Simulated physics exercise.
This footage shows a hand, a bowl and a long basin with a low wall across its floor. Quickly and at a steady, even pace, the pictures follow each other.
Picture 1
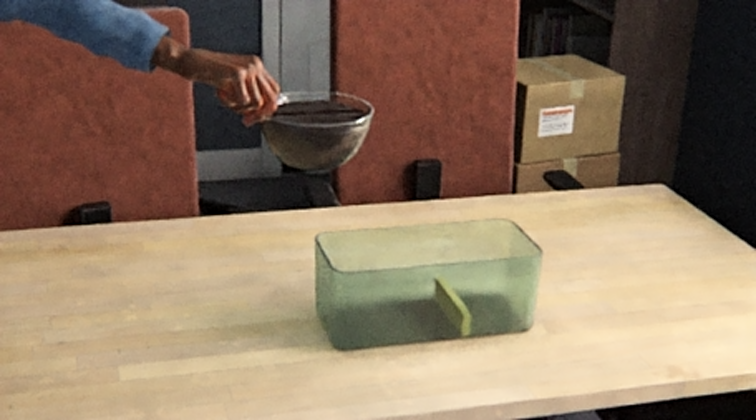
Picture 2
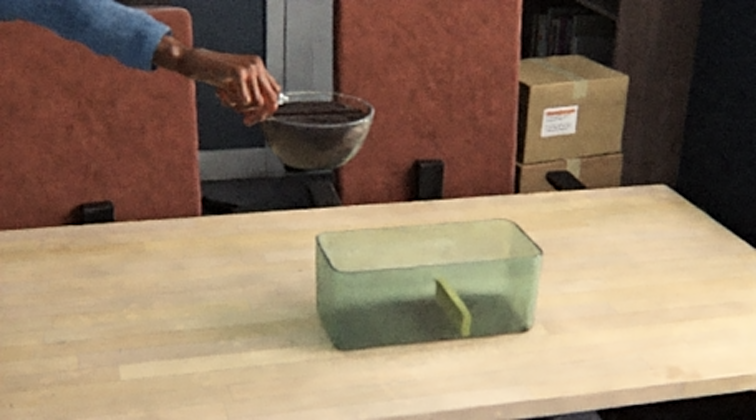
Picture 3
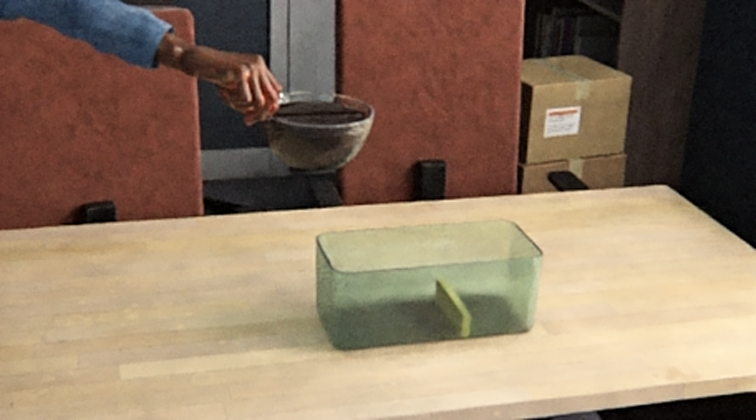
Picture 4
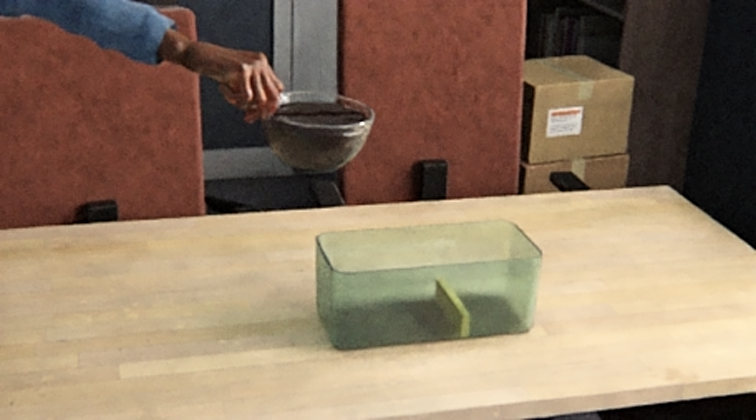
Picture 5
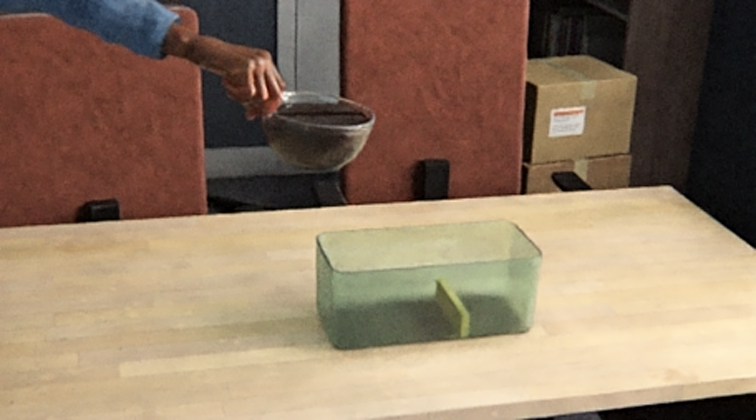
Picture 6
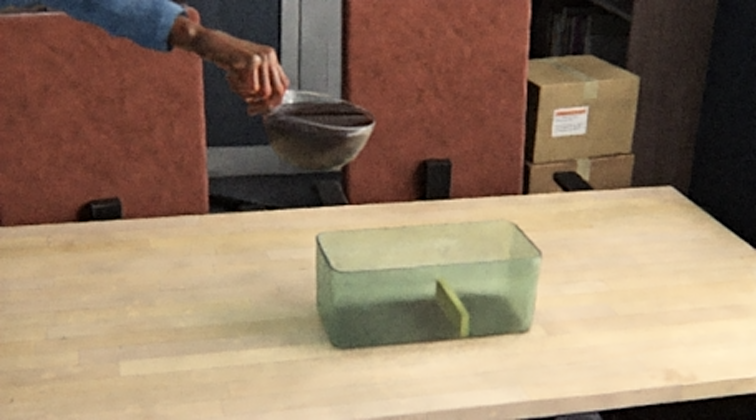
A hand holding a clear bowl of dark contents above a green translucent basin on a wooden table, slowly tilting it slightly rightward.
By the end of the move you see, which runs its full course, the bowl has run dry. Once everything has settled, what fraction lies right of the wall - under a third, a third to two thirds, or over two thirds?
The share right of the wall is going to stay short of a third.
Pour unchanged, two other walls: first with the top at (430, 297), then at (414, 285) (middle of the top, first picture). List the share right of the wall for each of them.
Respectively 30 and 55 per cent, approximately.
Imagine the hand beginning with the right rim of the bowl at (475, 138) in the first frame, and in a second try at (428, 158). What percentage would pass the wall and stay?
About 55 and 60 per cent.
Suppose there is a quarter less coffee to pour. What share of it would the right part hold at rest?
That share would be some 10 parts in a hundred.
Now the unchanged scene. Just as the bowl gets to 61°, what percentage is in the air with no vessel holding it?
35 in a hundred.
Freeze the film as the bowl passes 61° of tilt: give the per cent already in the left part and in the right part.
Left 15 per cent, right 0 per cent.
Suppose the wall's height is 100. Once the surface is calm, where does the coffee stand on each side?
The left comes to 80 % and the right to 20 %.
A moment on, the bowl is tipped part way and 48 per cent is still to pour, 15 is left of the wall and 0 right of it.
Next, the bowl is tipped on its side and 4 per cent is still to pour, 80 is left of the wall and 5 right of it.
Then the bowl is tipped right over and 0 per cent is still to pour, 89 is left of the wall and 11 right of it.
Later the bowl is tipped right over and 0 per cent is still to pour, 88 is left of the wall and 12 right of it.
At rest 88 per cent lies left of the wall, 12 right of it and 1 outside.
